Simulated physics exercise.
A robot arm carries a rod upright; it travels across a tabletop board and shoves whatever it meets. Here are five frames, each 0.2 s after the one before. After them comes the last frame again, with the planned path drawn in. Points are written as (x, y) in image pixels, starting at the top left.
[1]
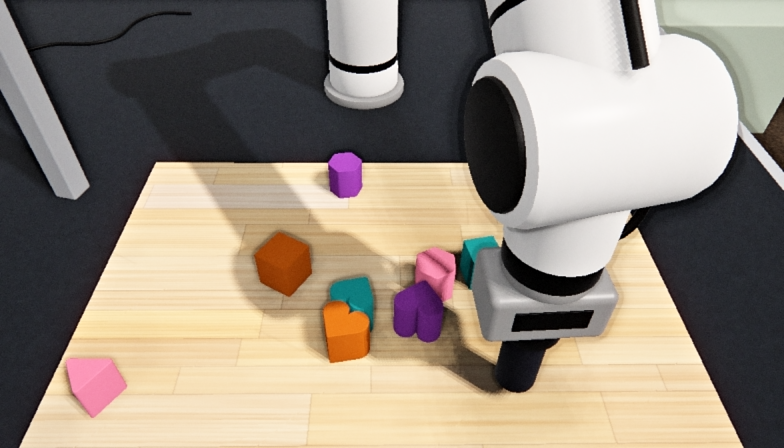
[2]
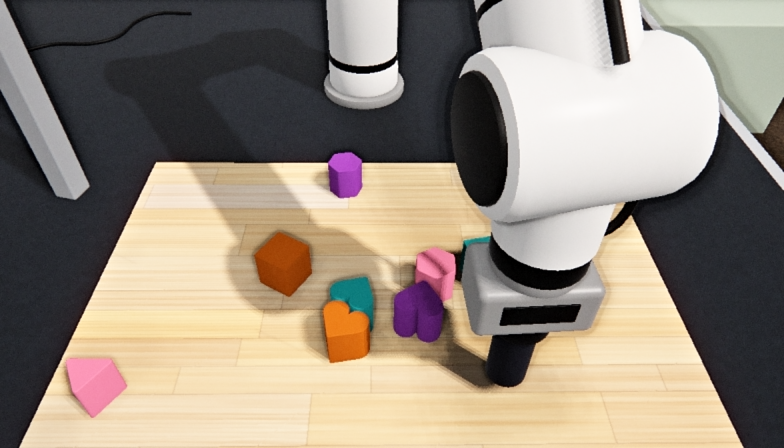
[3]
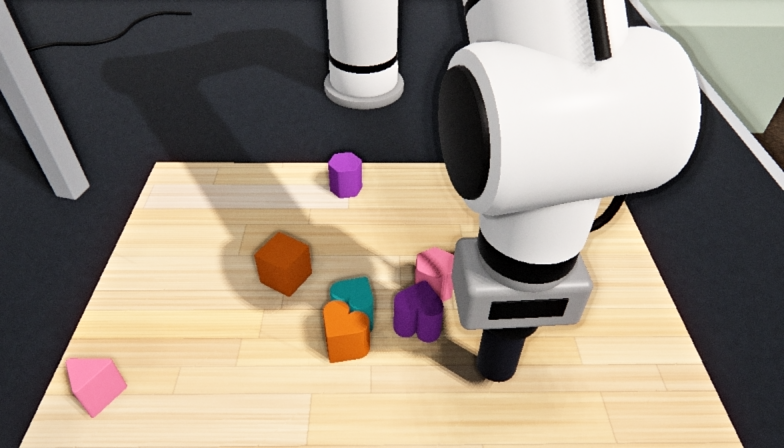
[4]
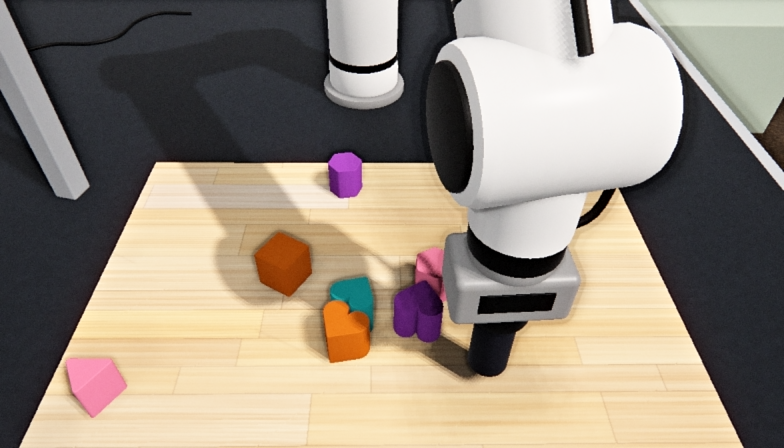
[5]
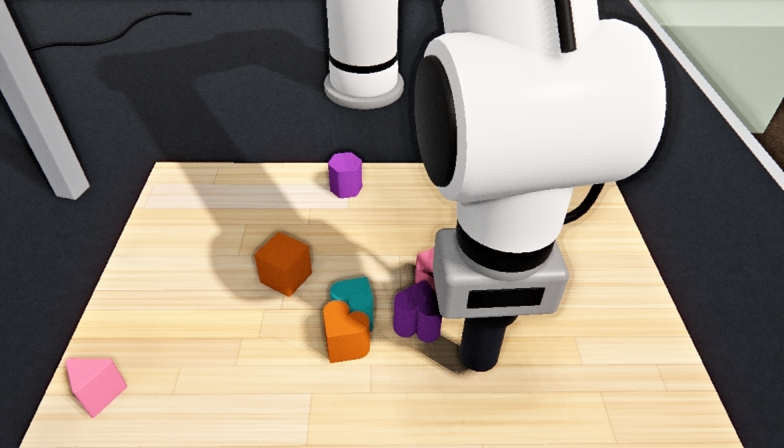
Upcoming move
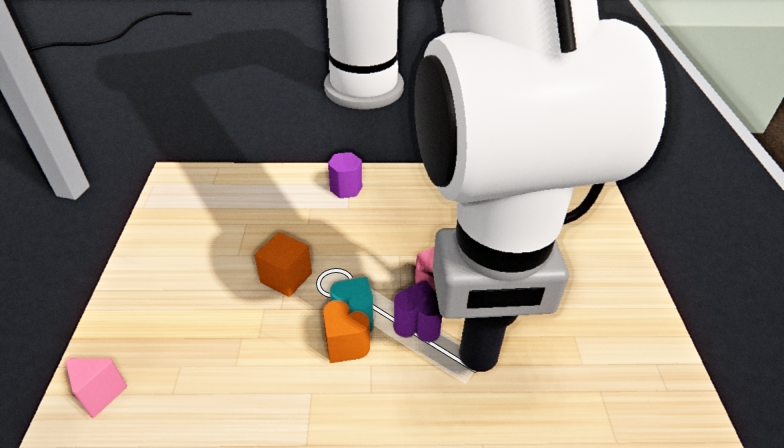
On a light wooden tabletop, a white robot arm holding a dark rod drifts slightly left beside colourful blocks that stay still.
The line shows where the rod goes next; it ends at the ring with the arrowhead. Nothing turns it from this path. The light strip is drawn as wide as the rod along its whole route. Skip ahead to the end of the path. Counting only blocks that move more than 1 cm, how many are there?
Two blocks shift.
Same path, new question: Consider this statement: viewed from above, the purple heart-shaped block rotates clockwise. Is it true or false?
The statement is correct.
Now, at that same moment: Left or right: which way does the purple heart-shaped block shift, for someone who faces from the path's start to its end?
The purple heart-shaped block goes right.
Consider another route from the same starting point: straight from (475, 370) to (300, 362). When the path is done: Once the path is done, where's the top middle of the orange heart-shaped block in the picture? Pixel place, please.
The centre of its top face lies at (292, 300).
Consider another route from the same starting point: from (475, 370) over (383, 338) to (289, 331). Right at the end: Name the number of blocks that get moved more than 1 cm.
Blocks moved: Three or more.
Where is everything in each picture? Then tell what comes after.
In the first frame, tip of the rod at (515, 376), middles of tops, orange square block at (282, 250), turquoise heart-shaped block at (354, 291), purple heart-shaped block at (420, 299).
In the second frame, rod at (505, 370), nothing pushed.
In the third frame, rod at (496, 365), nothing pushed.
In the fourth frame, rod at (487, 360), nothing pushed.
In the fifth frame, rod at (478, 356), orange square block at (282, 250), turquoise heart-shaped block at (354, 291), purple heart-shaped block at (420, 299).
The line goes from (475, 370) directly to (335, 283).
On the path given first. One third of the way, rod at (425, 323); purple heart-shaped block at (399, 283).
Two thirds of the way, rod at (377, 294); turquoise heart-shaped block at (341, 290), turned 20° anticlockwise; purple heart-shaped block at (369, 252), turned 45° clockwise.
At the end, rod at (334, 268); orange square block unmoved; turquoise heart-shaped block at (329, 288), turned 40° anticlockwise; purple heart-shaped block at (355, 233), turned 125° clockwise.
